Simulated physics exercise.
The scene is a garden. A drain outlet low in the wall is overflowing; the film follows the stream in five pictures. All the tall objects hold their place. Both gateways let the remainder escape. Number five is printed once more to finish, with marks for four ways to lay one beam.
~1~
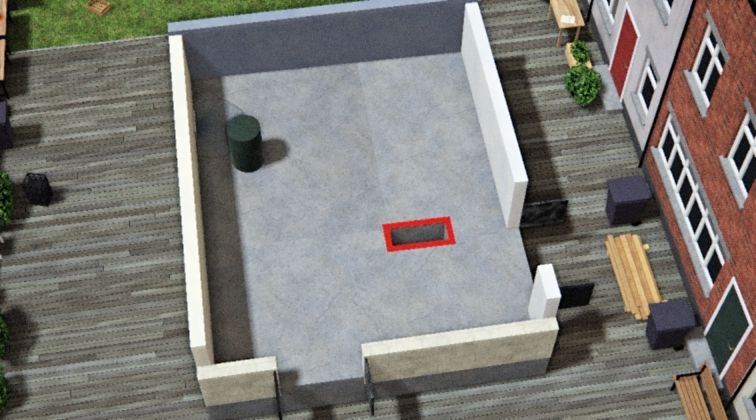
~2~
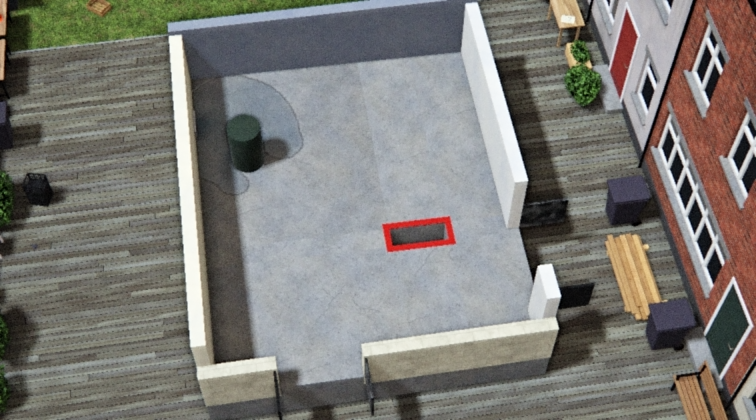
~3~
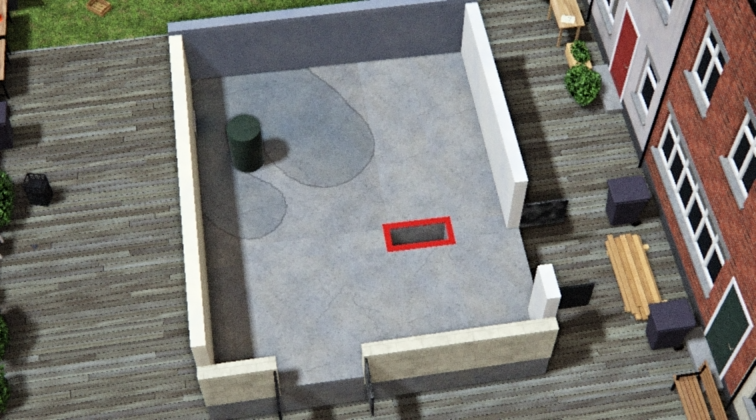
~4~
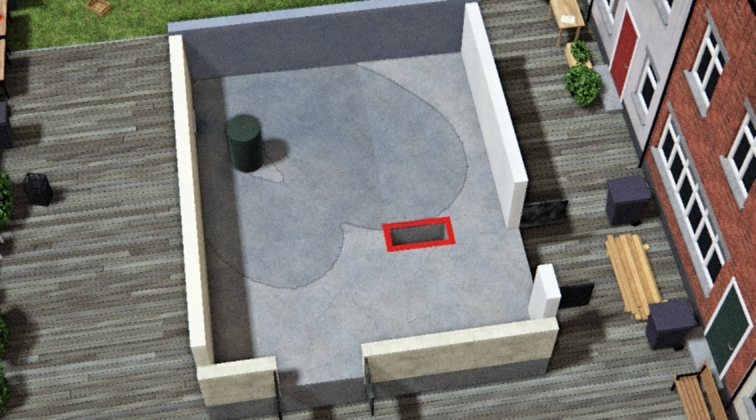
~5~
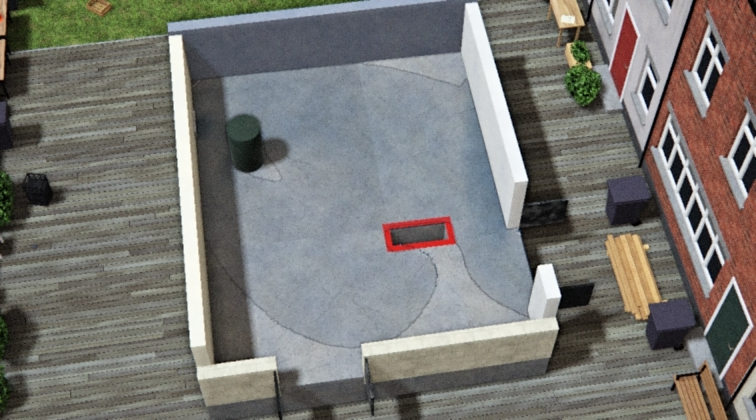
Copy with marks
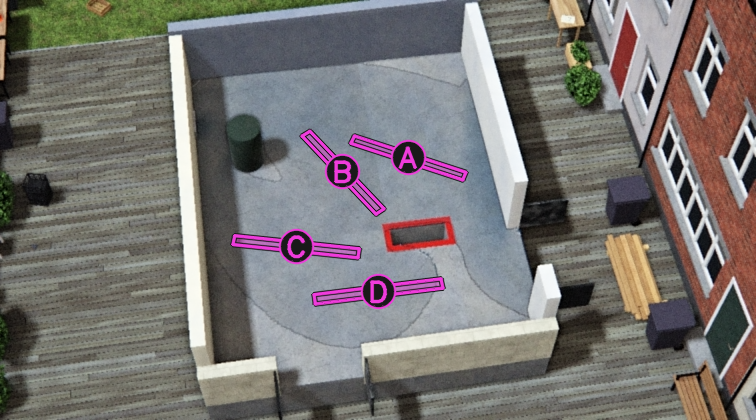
A garden yard with wooden decking and brick houses on the right is seen from high above, the camera still. Low pale walls enclose a grey floor with a dark green barrel at upper left, a red-rimmed drain pit right of centre, and open gates at the right and bottom. Clear water spreads from around the barrel, rightward and downward in rounded lobes, surrounding the pit and covering most of the floor.
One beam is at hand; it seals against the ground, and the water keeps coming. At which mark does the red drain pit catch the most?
Go for C.
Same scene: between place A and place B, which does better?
That would be A.
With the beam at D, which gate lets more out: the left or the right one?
The right gate.
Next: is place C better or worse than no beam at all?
Better.
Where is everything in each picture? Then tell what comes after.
Outfall at (194, 126); red drain pit at (419, 234); open gate at (517, 268); open gate at (320, 370); water covers 3 % of the ground and shows as far out as (229, 105); red drain pit still dry.
Water covers 10 % of the ground and shows as far out as (296, 126); red drain pit still dry.
Water covers 24 % of the ground and shows as far out as (368, 144); red drain pit still dry.
Water covers 49 % of the ground and shows as far out as (459, 179); red drain pit still dry.
Water covers 73 % of the ground and shows as far out as (523, 310); red drain pit taking water.
On the marked copy, A from (352, 139) to (464, 176); B from (306, 133) to (380, 211); C from (233, 240) to (358, 253); D from (314, 299) to (441, 283).
With A, about 19 % of the stream runs into the red drain pit, about 81 % out by the gates.
With B, about 13 % of the stream runs into the red drain pit, about 86 % out by the gates.
With C, about 28 % of the stream runs into the red drain pit, about 71 % out by the gates.
With D, about 18 % of the stream runs into the red drain pit, about 82 % out by the gates.
